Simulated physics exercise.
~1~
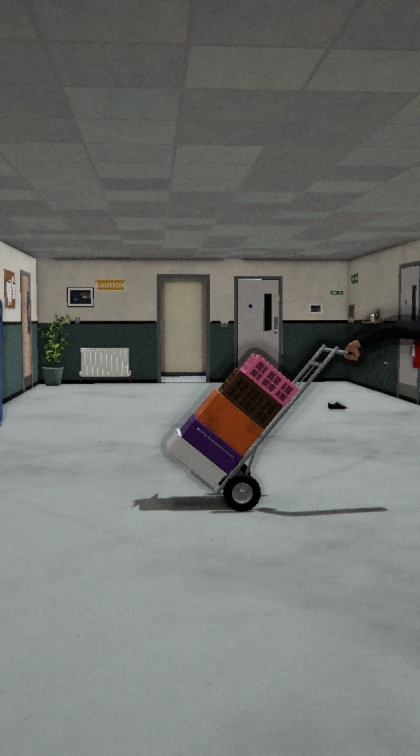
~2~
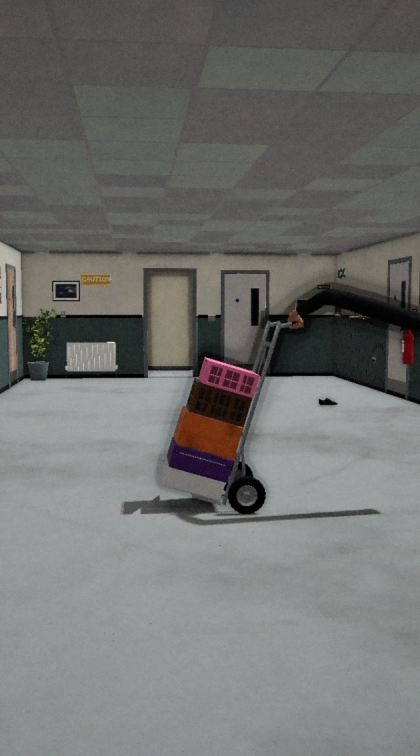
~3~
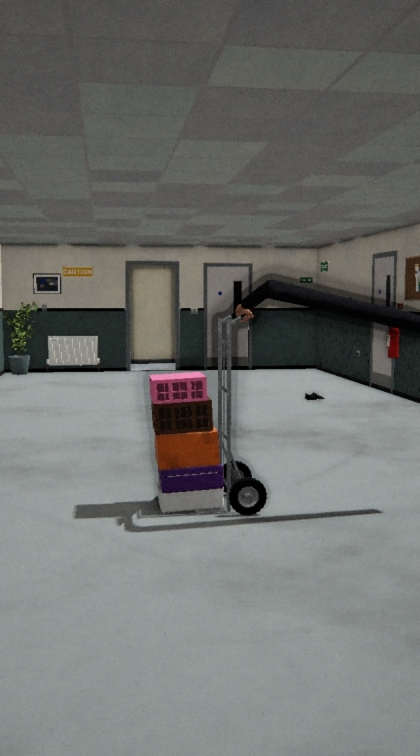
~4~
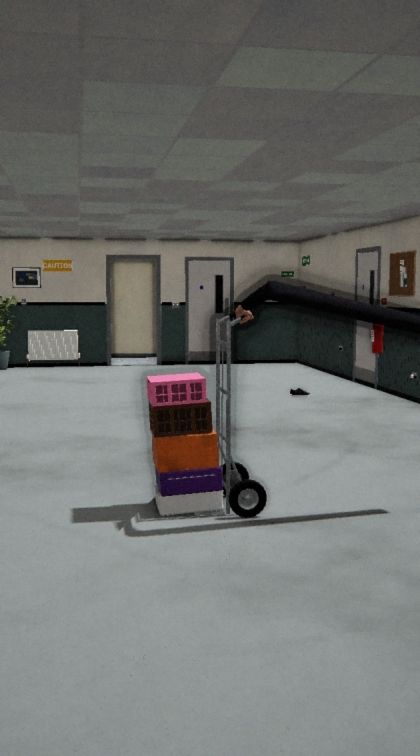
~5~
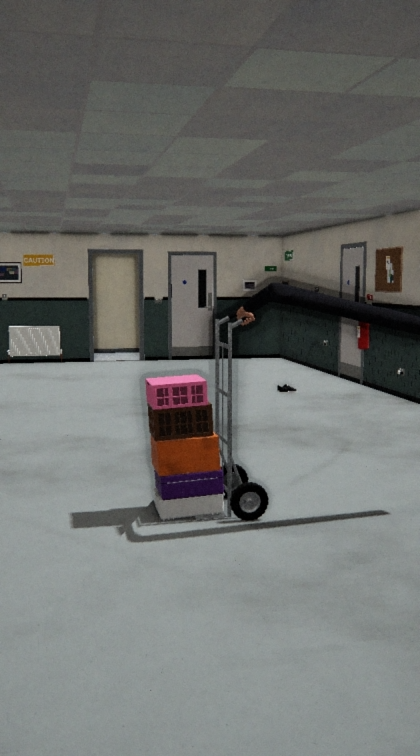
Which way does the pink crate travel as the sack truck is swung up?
The pink crate moves to the left as the truck comes upright.
